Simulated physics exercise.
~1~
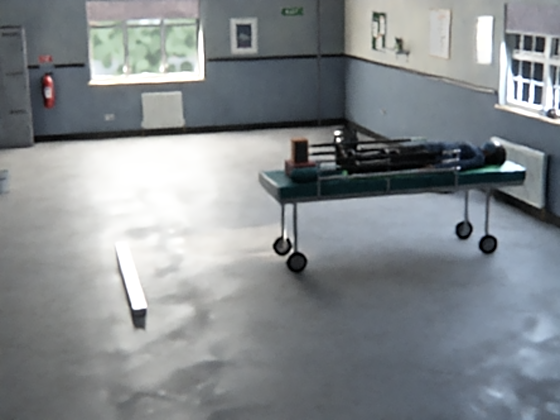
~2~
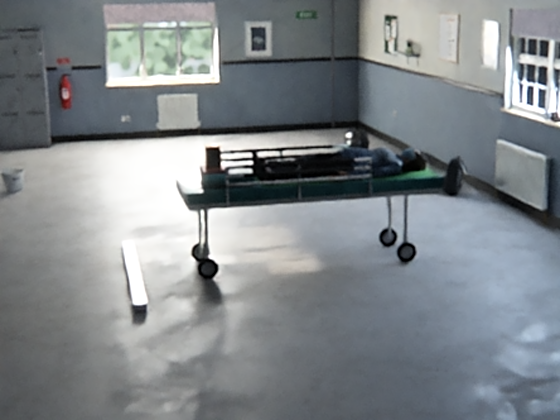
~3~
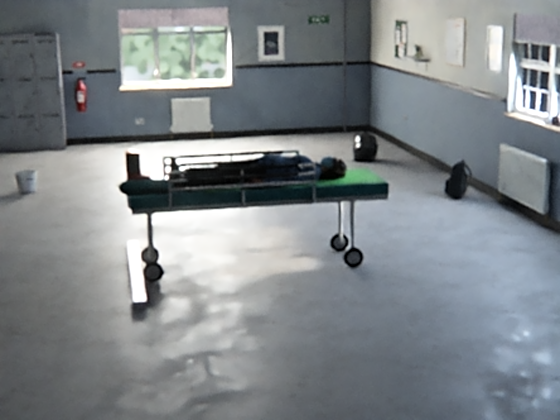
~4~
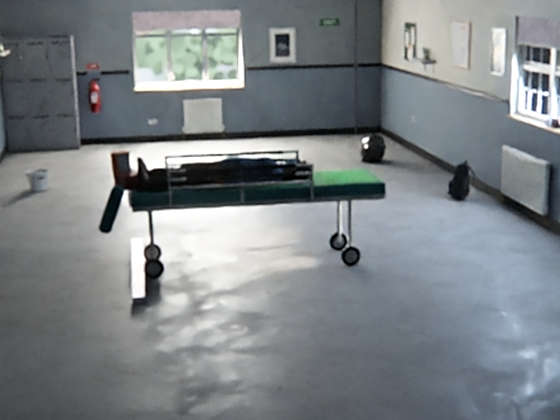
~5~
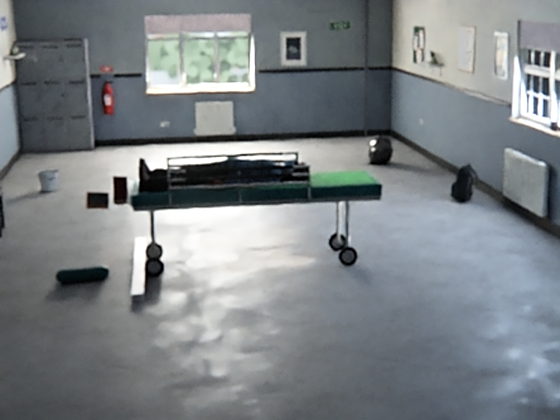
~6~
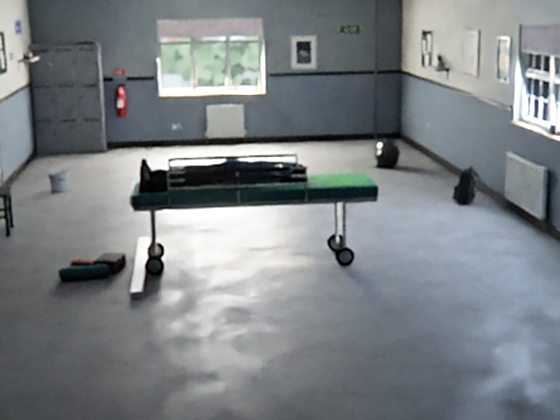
A bare hall with grey-blue walls and a pale shiny floor is seen from slightly above, the view drifting gently sideways. A person in dark clothing lies flat on a green-topped wheeled trolley, feet to the left, with a red case and other loose items at the foot end. The trolley rolls left toward a white sill on the floor and stops there, staying level. A dark green cylinder tips off the foot end, then the red case and another small item tumble after it. The person remains on the trolley while the fallen things lie on the floor at left.
